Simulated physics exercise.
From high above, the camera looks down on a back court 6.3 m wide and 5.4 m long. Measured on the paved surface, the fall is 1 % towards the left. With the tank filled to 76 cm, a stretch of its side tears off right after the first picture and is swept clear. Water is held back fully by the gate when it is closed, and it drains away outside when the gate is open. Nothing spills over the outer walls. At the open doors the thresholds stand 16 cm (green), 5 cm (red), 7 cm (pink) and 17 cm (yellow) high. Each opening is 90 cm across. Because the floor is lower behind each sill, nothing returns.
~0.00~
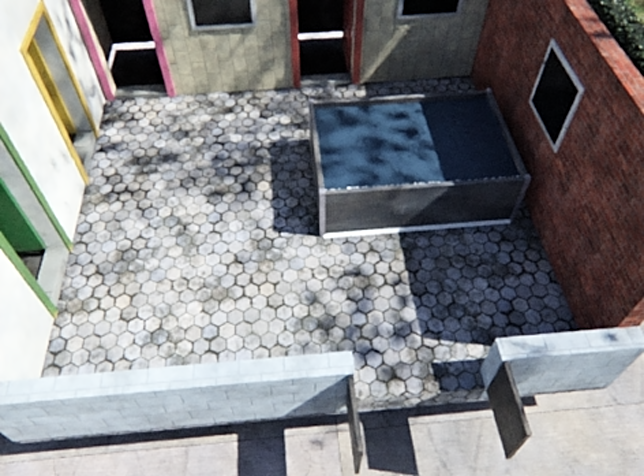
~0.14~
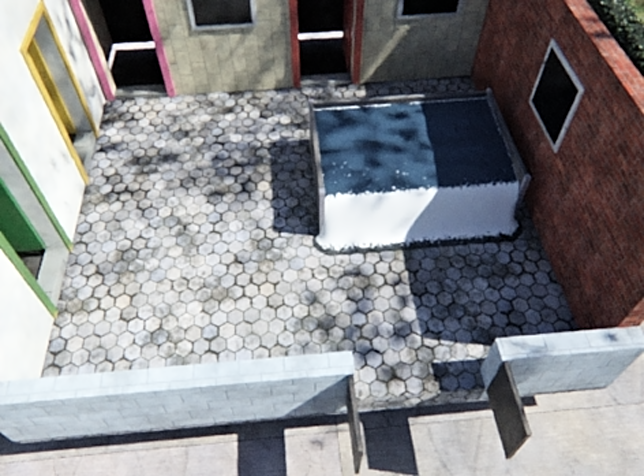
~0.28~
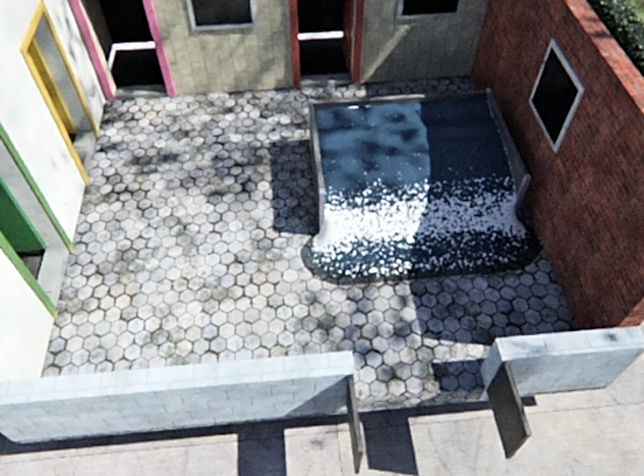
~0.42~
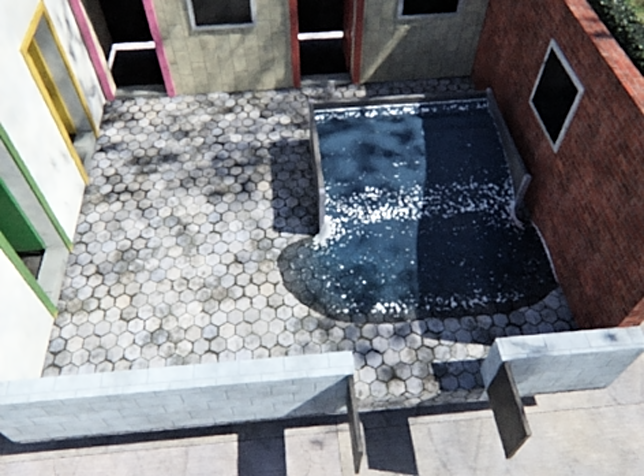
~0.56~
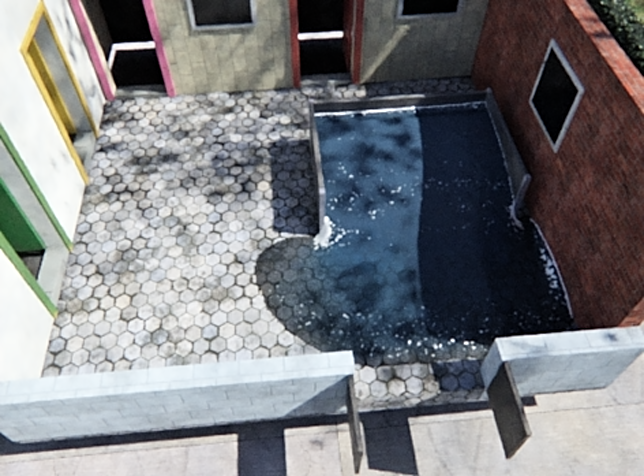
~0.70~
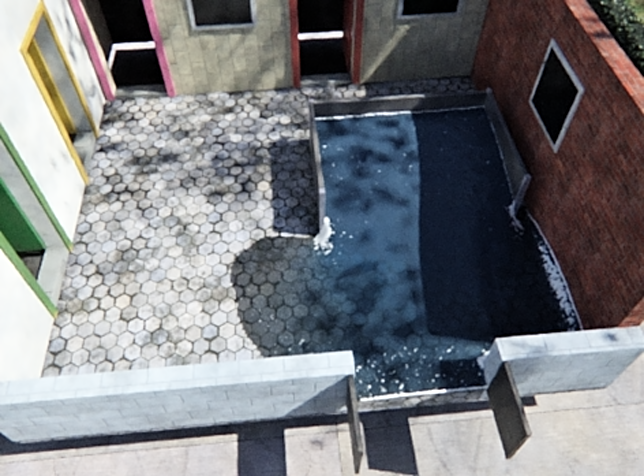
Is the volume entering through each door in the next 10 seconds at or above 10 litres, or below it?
Green door: Below, red door: Below, pink door: At or above, yellow door: Below.
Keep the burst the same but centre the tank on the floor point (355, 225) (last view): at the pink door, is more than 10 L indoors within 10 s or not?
So the pink door tops the limit.
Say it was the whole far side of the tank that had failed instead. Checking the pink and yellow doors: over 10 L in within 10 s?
With respect to that limit, pink ends up outside it, yellow ends up outside it.
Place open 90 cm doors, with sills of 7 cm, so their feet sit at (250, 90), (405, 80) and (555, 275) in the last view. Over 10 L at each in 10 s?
Result in order - not enough, not enough, more than that.
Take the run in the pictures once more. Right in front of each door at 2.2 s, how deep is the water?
In cm: Green 0, red 0, pink 0, yellow 0.
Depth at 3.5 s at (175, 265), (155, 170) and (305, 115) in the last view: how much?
Depth readings in turn - 1, 0, 0 cm.
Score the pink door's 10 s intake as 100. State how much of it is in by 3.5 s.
That works out near 0%.
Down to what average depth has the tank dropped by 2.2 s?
18 cm.
After 1.4 s water covers 30 % of the floor and is deepest (54 cm) near (577, 358); green door not reached, red door not reached, pink door not reached, yellow door not reached.
After 2.2 s water covers 35 % of the floor and is deepest (36 cm) near (483, 311); green door not reached, red door not reached, pink door not reached, yellow door not reached.
After 3.5 s water covers 50 % of the floor and is deepest (22 cm) near (51, 407); green door 12 cm at the sill, 0 L in, red door not reached, pink door not reached, yellow door not reached.
After 6.0 s water covers 75 % of the floor and is deepest (20 cm) near (105, 106); green door 15 cm at the sill, 1 L in, red door 2 cm at the sill, 0 L in, pink door 17 cm at the sill, 8 L in, yellow door 7 cm at the sill, 0 L in.
After 10.0 s water covers 95 % of the floor and is deepest (12 cm) near (96, 142); green door 8 cm at the sill, 1 L in, red door 4 cm at the sill, 2 L in, pink door 11 cm at the sill, 97 L in, yellow door 7 cm at the sill, 0 L in.
